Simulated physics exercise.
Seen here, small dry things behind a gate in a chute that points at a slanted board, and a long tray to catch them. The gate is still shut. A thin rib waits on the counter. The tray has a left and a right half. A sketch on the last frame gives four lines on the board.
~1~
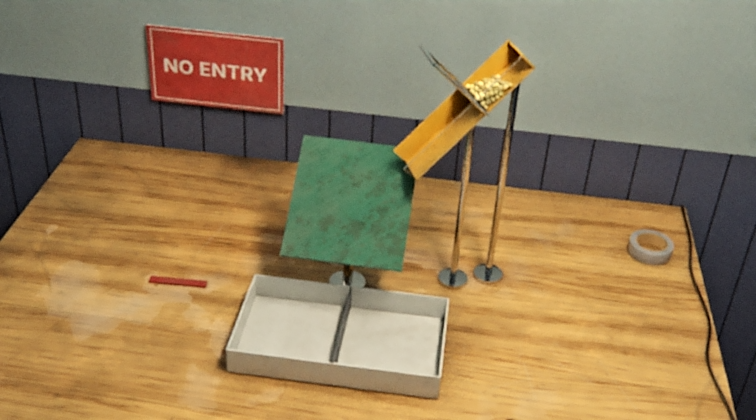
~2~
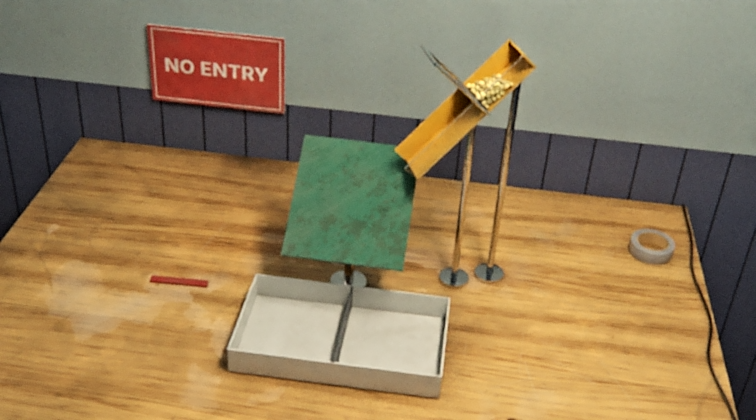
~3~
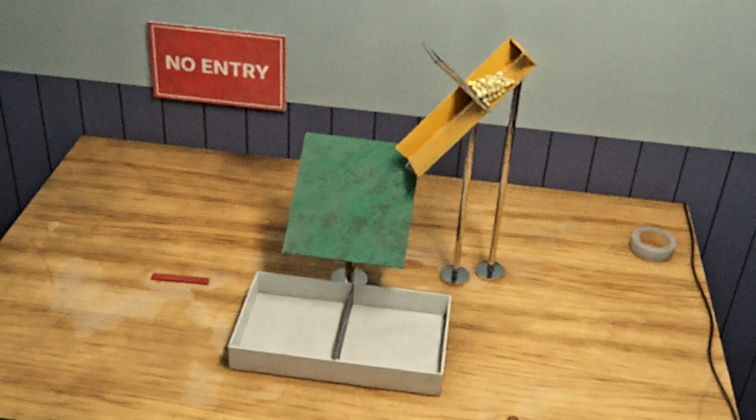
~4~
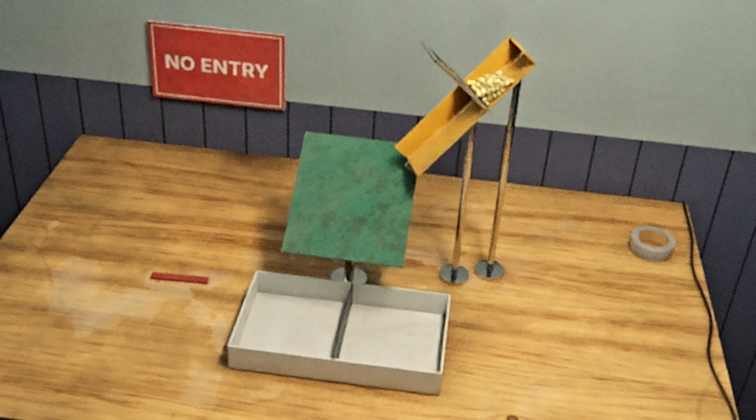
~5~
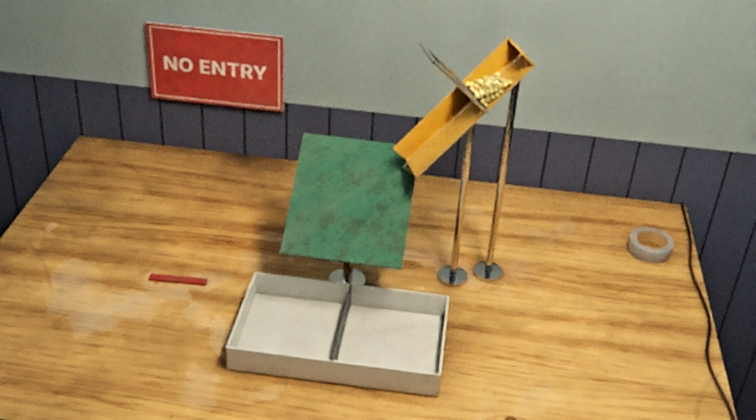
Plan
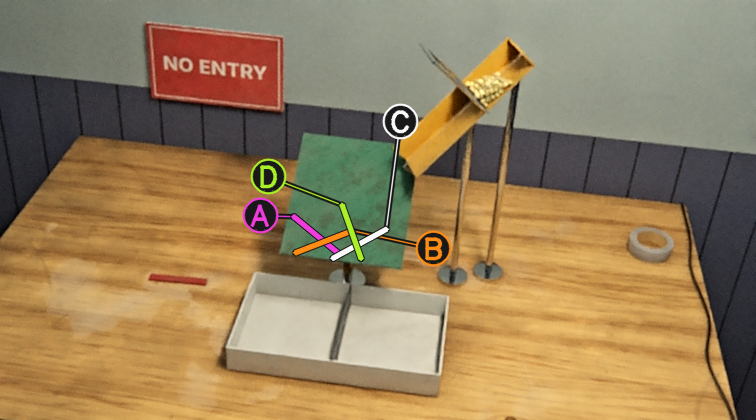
In the video, pale soya beans sit behind a gate in an orange chute angled toward a tilted green board, with a divided tray in front and a thin red strip lying nearby; apart from slight camera shifts, nothing moves.
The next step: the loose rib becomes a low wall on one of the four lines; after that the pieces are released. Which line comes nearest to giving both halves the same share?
The answer is line A.
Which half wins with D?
The right half.
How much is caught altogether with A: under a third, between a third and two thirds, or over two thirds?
Line A gives over two thirds.
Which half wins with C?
The left half.
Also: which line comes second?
B.
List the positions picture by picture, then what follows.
In the first frame, load behind the gate (488, 93), soya beans; lip of the chute (411, 170), sloping fairly steeply.
In the second frame, middle of the board (352, 201), tilted fairly steeply; middle of its low edge (341, 263); of its high edge (363, 141).
In the third frame, front corners of the tray (229, 346) and (442, 374); front end of its middle wall (335, 360); gate still shut (466, 87).
In the fourth frame, middle of the load (490, 89); lip (413, 167).
In the fifth frame, middle of the load (488, 91); lip (411, 168).
On the marked copy, line A from (293, 216) to (338, 253); line B from (352, 230) to (295, 252); line C from (386, 229) to (333, 258); line D from (342, 205) to (361, 258).
With A, of what is caught, roughly half in the left half, roughly half in the right.
With B, of what is caught, the larger part in the left half, roughly a quarter in the right.
With C, of what is caught, every piece in the left half, not one piece in the right.
With D, of what is caught, about a tenth in the left half, the larger part in the right.
